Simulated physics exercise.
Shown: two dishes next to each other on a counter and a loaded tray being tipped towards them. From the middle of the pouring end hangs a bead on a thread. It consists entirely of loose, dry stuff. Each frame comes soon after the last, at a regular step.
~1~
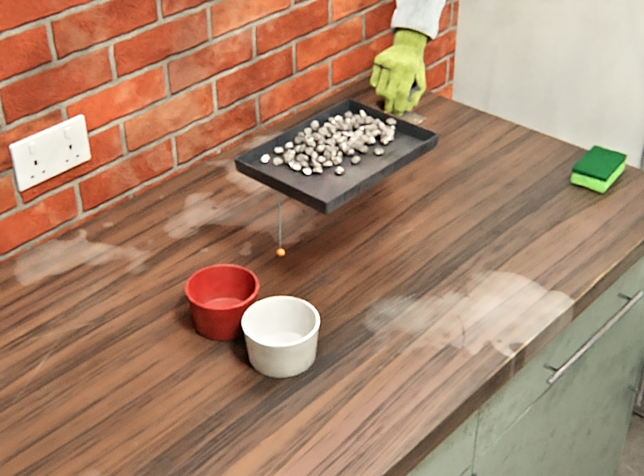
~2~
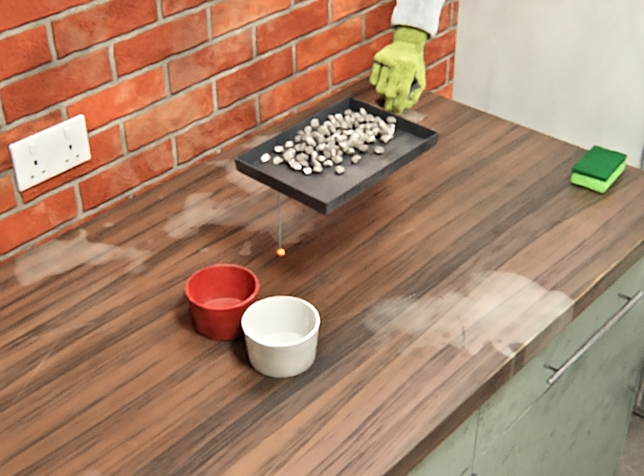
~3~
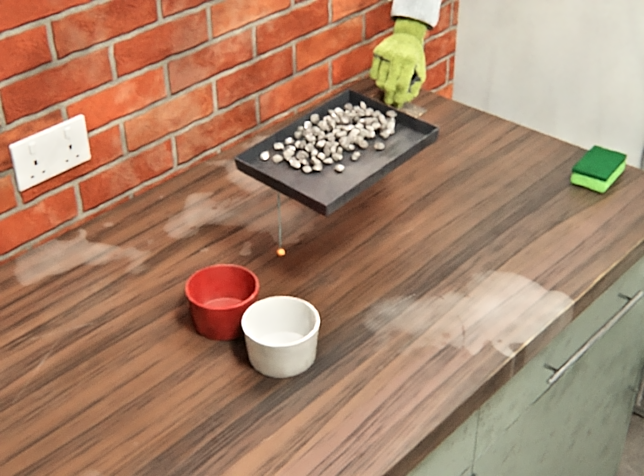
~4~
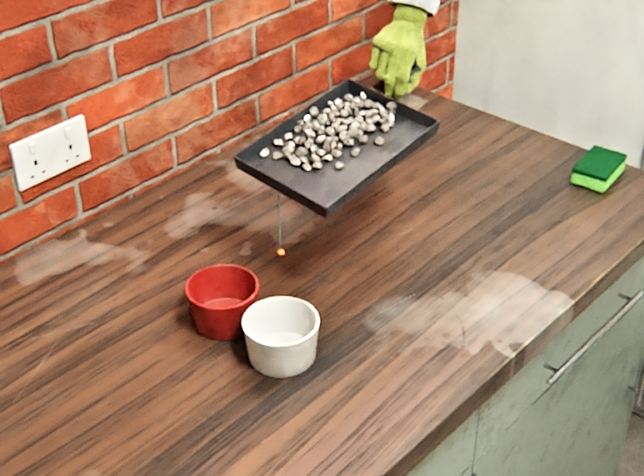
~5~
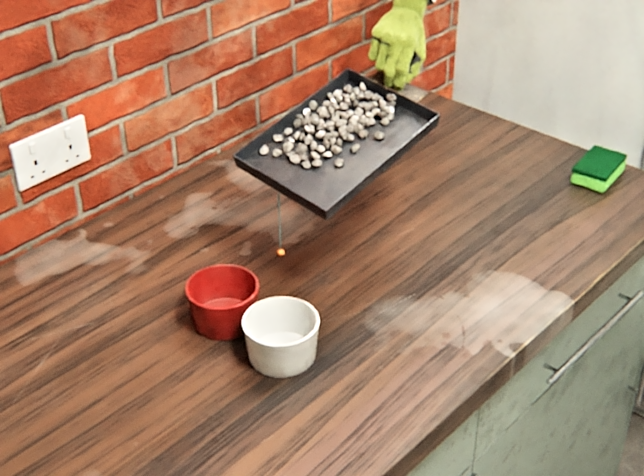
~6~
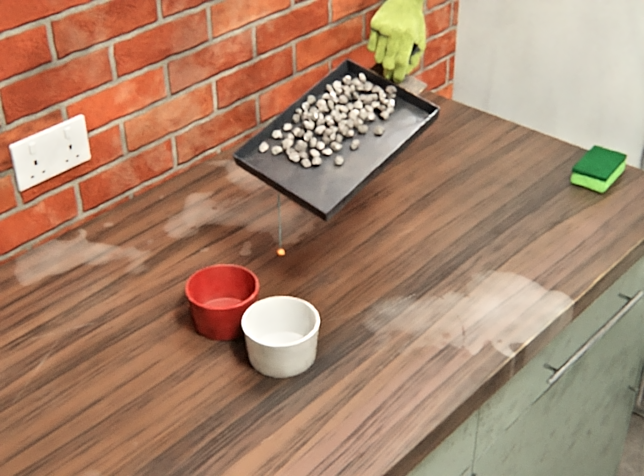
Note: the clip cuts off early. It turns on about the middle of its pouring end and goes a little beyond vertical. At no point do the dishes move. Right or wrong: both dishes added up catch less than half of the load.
Right, they catch less than half.
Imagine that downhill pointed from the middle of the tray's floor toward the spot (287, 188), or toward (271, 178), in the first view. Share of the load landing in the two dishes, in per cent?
Somewhere close to 50 % the first time, 10 % the second.
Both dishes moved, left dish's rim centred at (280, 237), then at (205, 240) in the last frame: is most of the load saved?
Placing 1: A minority of it. Placing 2: A minority of it.
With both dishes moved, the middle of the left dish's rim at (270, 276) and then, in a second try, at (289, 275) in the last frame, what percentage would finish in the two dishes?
The first gives 60 %, the second 60 %.
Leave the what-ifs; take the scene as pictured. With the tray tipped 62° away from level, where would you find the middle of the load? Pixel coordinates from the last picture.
Look about (314, 198) in the last picture.
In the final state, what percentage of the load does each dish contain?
At the end, 0 percent of the load sits in the left dish and 10 percent in the right dish.
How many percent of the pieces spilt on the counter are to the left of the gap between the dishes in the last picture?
0 per cent or thereabouts.
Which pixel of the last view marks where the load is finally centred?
Resting centre, last frame: Roughly (317, 326).
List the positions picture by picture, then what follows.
The first picture shows corners of the pouring end (236, 158) and (326, 201), level; middle of the load (336, 138), bits of gravel; left dish (197, 316); right dish (256, 353); bead on its thread (281, 252).
The second picture shows corners of the pouring end (236, 158) and (326, 202), level; middle of the load (336, 136).
The third picture shows corners of the pouring end (236, 157) and (326, 204), tipped barely, lowest at the right corner; middle of the load (336, 132).
The fourth picture shows corners of the pouring end (235, 156) and (326, 206), tipped a little, lowest at the right corner; middle of the load (336, 125).
The fifth picture shows corners of the pouring end (235, 155) and (326, 209), tipped a little, lowest at the right corner; middle of the load (336, 119).
The sixth picture shows corners of the pouring end (234, 154) and (326, 212), tipped clearly, lowest at the right corner; middle of the load (335, 113); left dish (197, 316); right dish (256, 353).
Just after the last frame, tray tipped steeply; the larger part on the tray; about a tenth in the air.
A moment on, tray tipped past a quarter turn; roughly a third on the tray; about a tenth in the right dish; just a few in the left dish; roughly half outside both; about a tenth in the air.
Further on, tray tipped past a quarter turn; about a tenth in the right dish; just a few in the left dish; the larger part outside both.
When it is over, tray tipped past a quarter turn; about a tenth in the right dish; just a few in the left dish; the larger part outside both.
